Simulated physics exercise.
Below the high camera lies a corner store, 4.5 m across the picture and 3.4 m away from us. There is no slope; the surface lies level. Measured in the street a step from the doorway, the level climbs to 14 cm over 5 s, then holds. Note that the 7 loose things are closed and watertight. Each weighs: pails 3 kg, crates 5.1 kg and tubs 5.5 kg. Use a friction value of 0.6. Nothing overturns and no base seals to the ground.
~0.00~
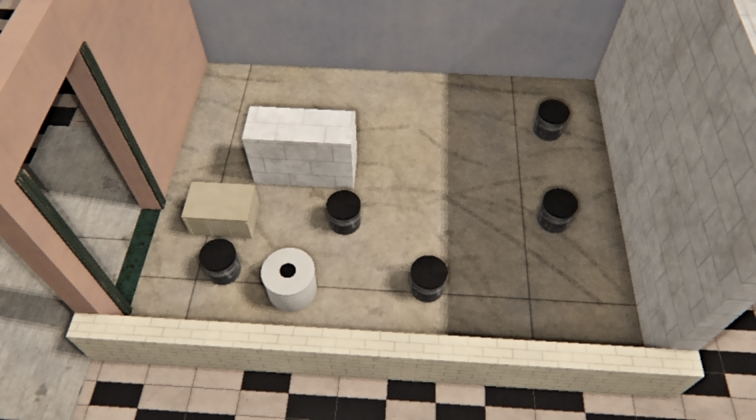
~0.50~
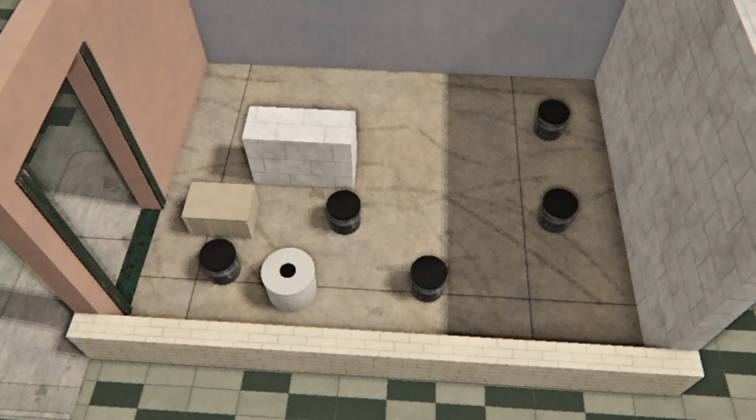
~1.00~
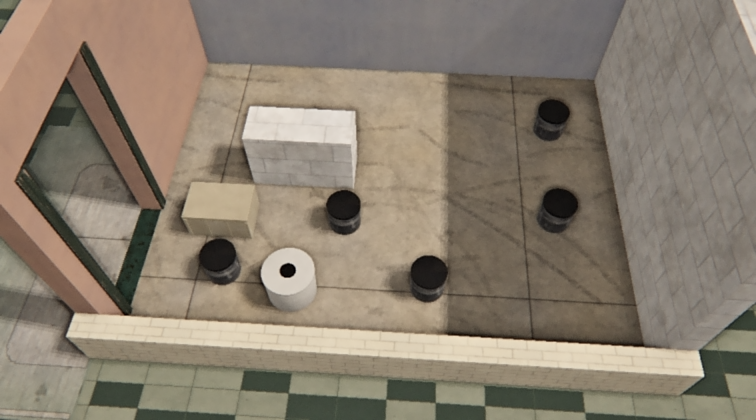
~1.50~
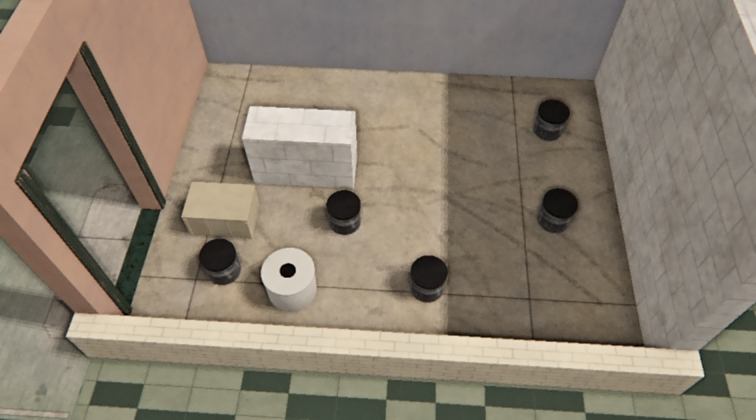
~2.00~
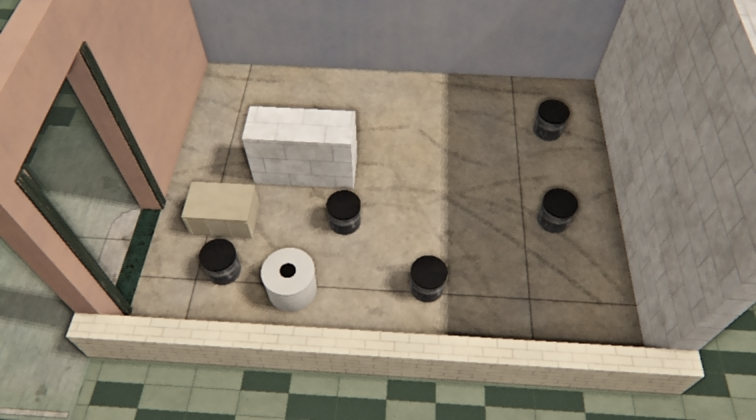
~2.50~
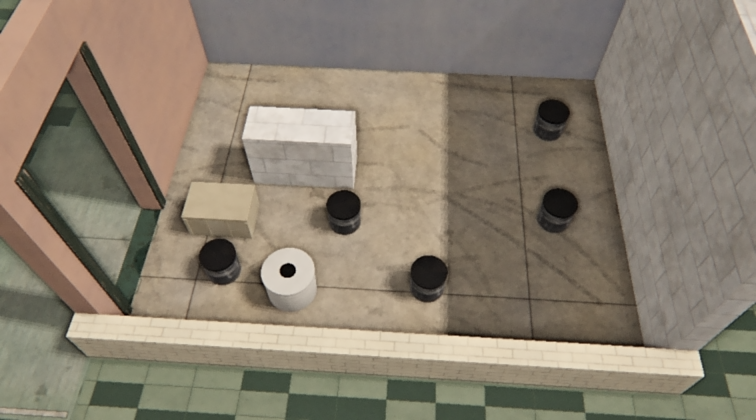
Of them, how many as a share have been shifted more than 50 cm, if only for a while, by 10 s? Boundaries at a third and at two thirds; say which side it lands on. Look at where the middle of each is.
It reaches the top third.
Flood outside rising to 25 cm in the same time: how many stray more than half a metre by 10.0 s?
So the tally would be 7.
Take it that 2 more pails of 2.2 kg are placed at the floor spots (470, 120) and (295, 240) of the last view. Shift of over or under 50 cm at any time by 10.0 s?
Taking them in order, the first is within that distance and the second is beyond that distance.
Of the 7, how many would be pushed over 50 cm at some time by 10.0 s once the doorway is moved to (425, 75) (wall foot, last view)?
Then 1 of them would.
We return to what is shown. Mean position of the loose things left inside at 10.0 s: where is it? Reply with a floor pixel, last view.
Near (549, 210).
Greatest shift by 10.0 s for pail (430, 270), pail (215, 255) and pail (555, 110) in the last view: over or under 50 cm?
Beyond, beyond, within.
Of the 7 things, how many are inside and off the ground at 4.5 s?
0 at that moment.
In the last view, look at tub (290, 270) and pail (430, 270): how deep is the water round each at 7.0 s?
Some 5 cm at the first, some 3 cm at the second.
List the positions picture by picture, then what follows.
A pail at (554, 111), on the bottom; a pail at (344, 204), on the bottom; water covers 0.0 m2; 0 of 7 have shifted, in the first picture.
A pail at (554, 111), on the bottom; a pail at (344, 204), on the bottom; 0.0 m2 under water; 0 of 7 have shifted, in the second picture.
A pail at (554, 111) rests on the ground; a pail at (344, 204), on the bottom; water covers 0.0 m2; 0 of 7 have shifted, in the third picture.
A pail at (554, 111), on the bottom; a pail at (344, 204) rests on the ground; water covers 0.0 m2; 0 of 7 have shifted, in the fourth picture.
A pail at (554, 111) rests on the ground; a pail at (344, 204), on the bottom; water covers 0.0 m2; 0 of 7 have shifted, in the fifth picture.
A pail at (554, 111), on the bottom; a pail at (344, 204), on the bottom; 0.0 m2 under water; 0 of 7 have shifted, in the sixth picture.
After 3.5 s 0 of 7 are over 50 cm from their spots; 0 afloat.
After 4.5 s 0 of 7 are over 50 cm from their spots; 0 afloat.
After 7.0 s 3 of 7 are over 50 cm from their spots; 3 afloat.
After 10.0 s 5 of 7 are over 50 cm from their spots, and 5 have been at some point; 6 afloat.
